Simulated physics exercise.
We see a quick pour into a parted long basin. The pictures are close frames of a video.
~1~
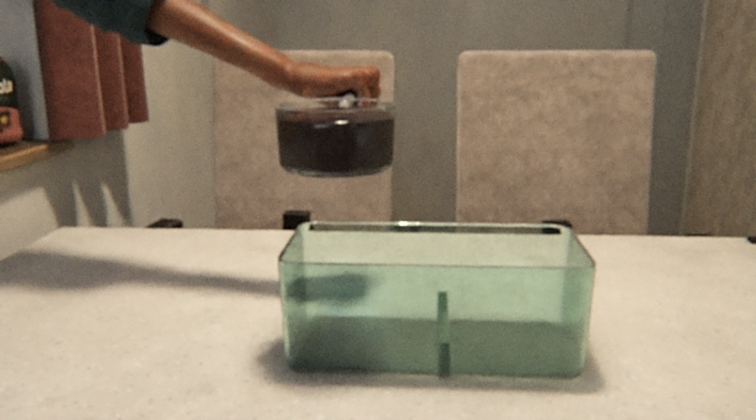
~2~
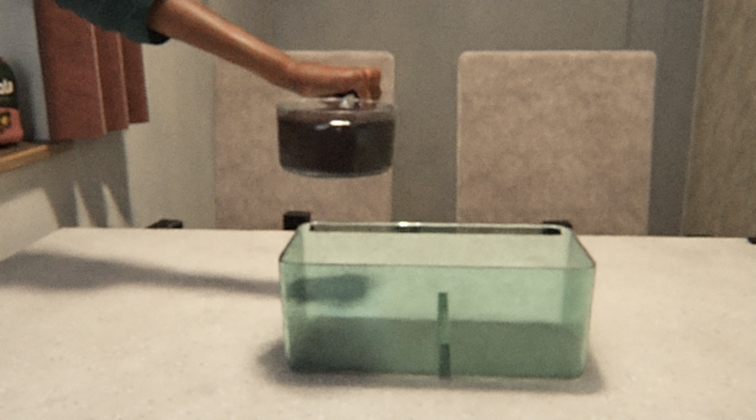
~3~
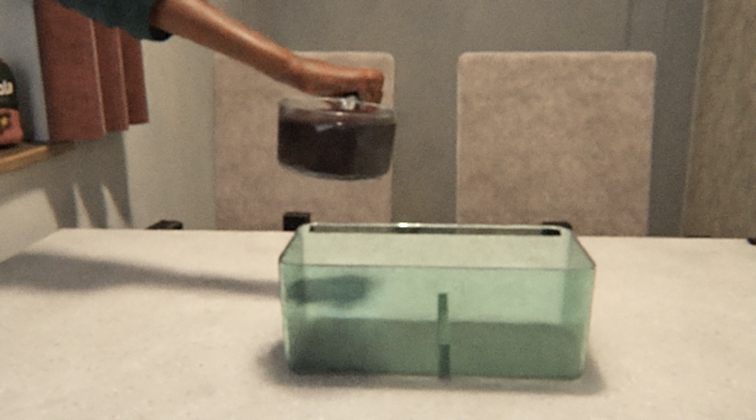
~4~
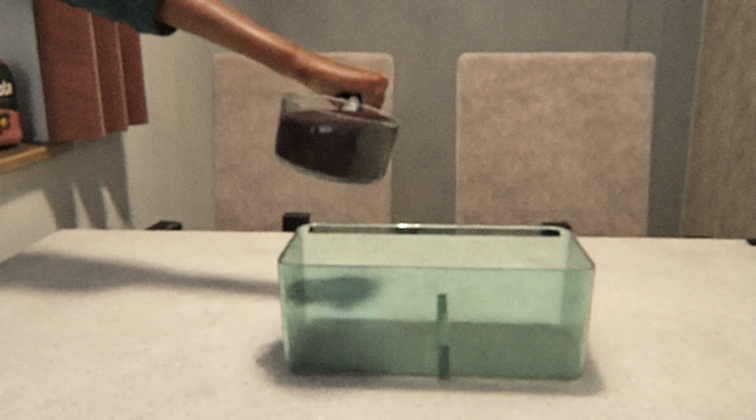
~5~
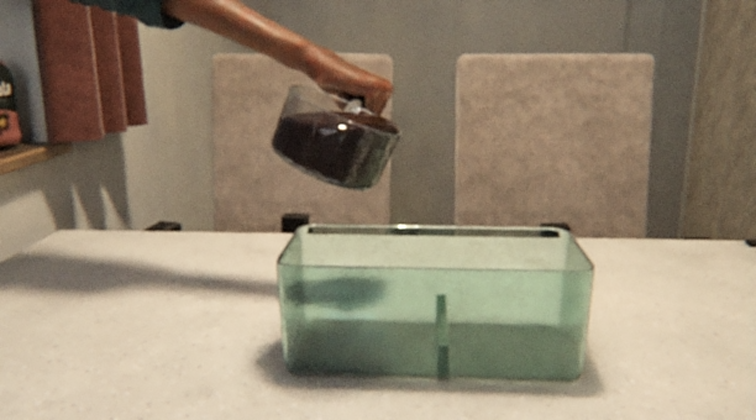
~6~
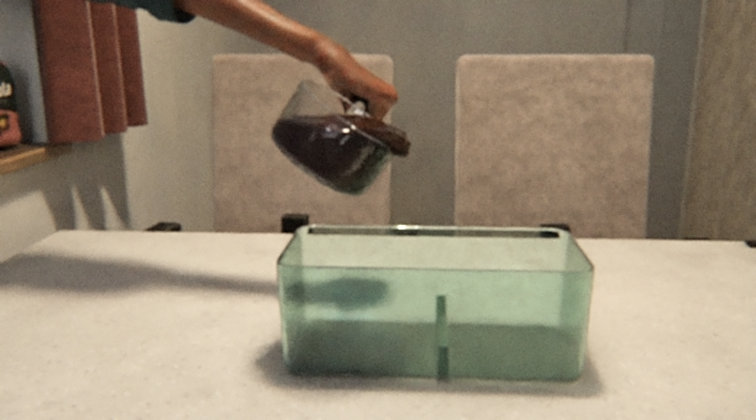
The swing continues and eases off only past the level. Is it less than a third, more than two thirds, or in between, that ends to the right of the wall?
In the end from a third to two thirds is right of the wall.
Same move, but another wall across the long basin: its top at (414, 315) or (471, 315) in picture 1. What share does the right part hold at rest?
About 75 and 15 per cent.
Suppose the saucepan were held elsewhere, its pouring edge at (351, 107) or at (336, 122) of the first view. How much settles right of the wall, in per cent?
In turn 10 and 15 in a hundred.
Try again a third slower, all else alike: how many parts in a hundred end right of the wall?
Roughly 60 in a hundred.
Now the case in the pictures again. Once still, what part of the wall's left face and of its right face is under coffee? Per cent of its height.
Near 40 on the left, 40 on the right.
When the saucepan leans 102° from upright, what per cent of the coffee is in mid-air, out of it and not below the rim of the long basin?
Some 35 per cent.
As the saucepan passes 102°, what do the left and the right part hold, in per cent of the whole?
Near 15 on the left, 30 on the right.
A moment on, the saucepan is tipped right over and 19 per cent is still to pour, 16 is left of the wall and 32 right of it.
Next, the saucepan is tipped right over and 2 per cent is still to pour, 47 is left of the wall and 48 right of it.
Then the saucepan is tipped right over and 0 per cent is still to pour, 51 is left of the wall and 47 right of it.
Later the saucepan is tipped right over and 0 per cent is still to pour, 51 is left of the wall and 48 right of it.
Finally, 51 per cent lies left of the wall, 48 right of it and 1 outside.
